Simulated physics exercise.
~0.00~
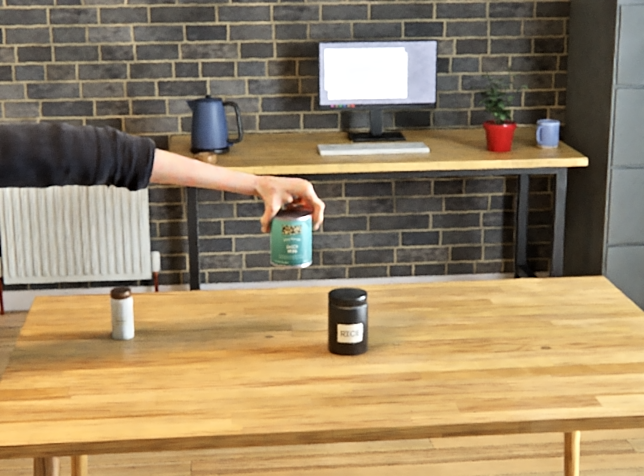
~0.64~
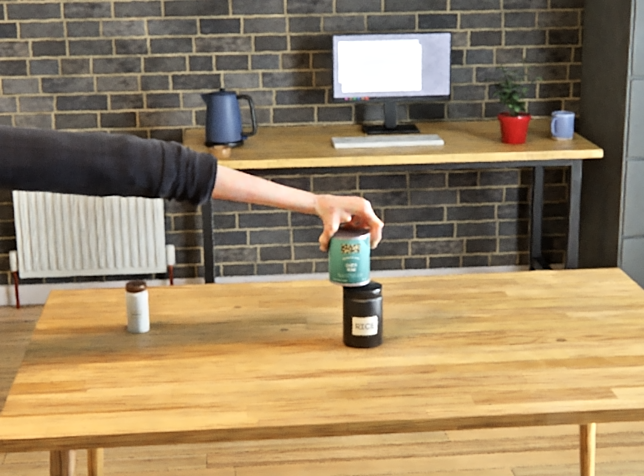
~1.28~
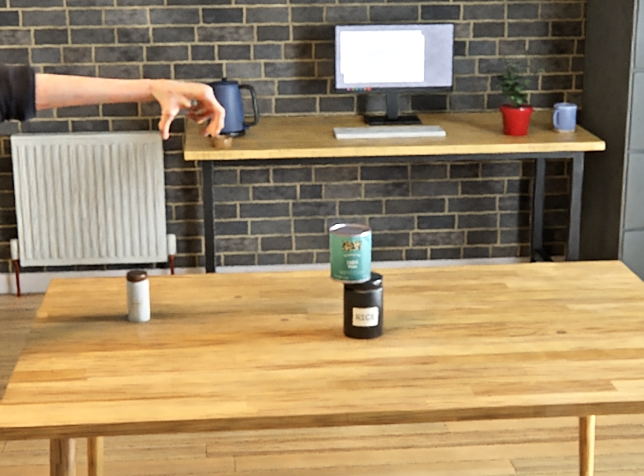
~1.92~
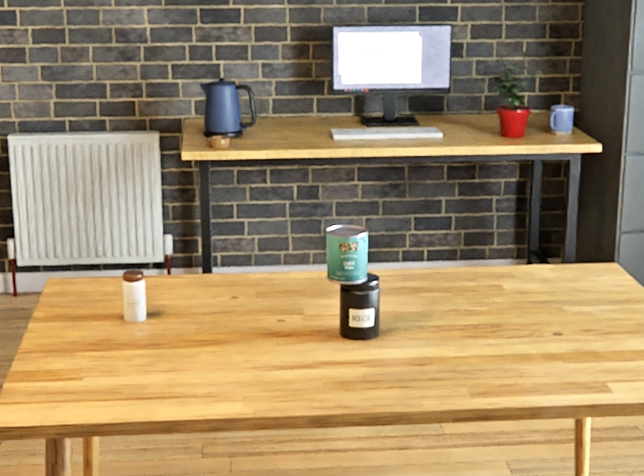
The footage shows a hand lowering a turquoise pot onto a black jar on a wooden table, with a white shaker standing to the left. The hand lets go and withdraws to the left, and the pot stays balanced on top of the jar, slightly off-centre.
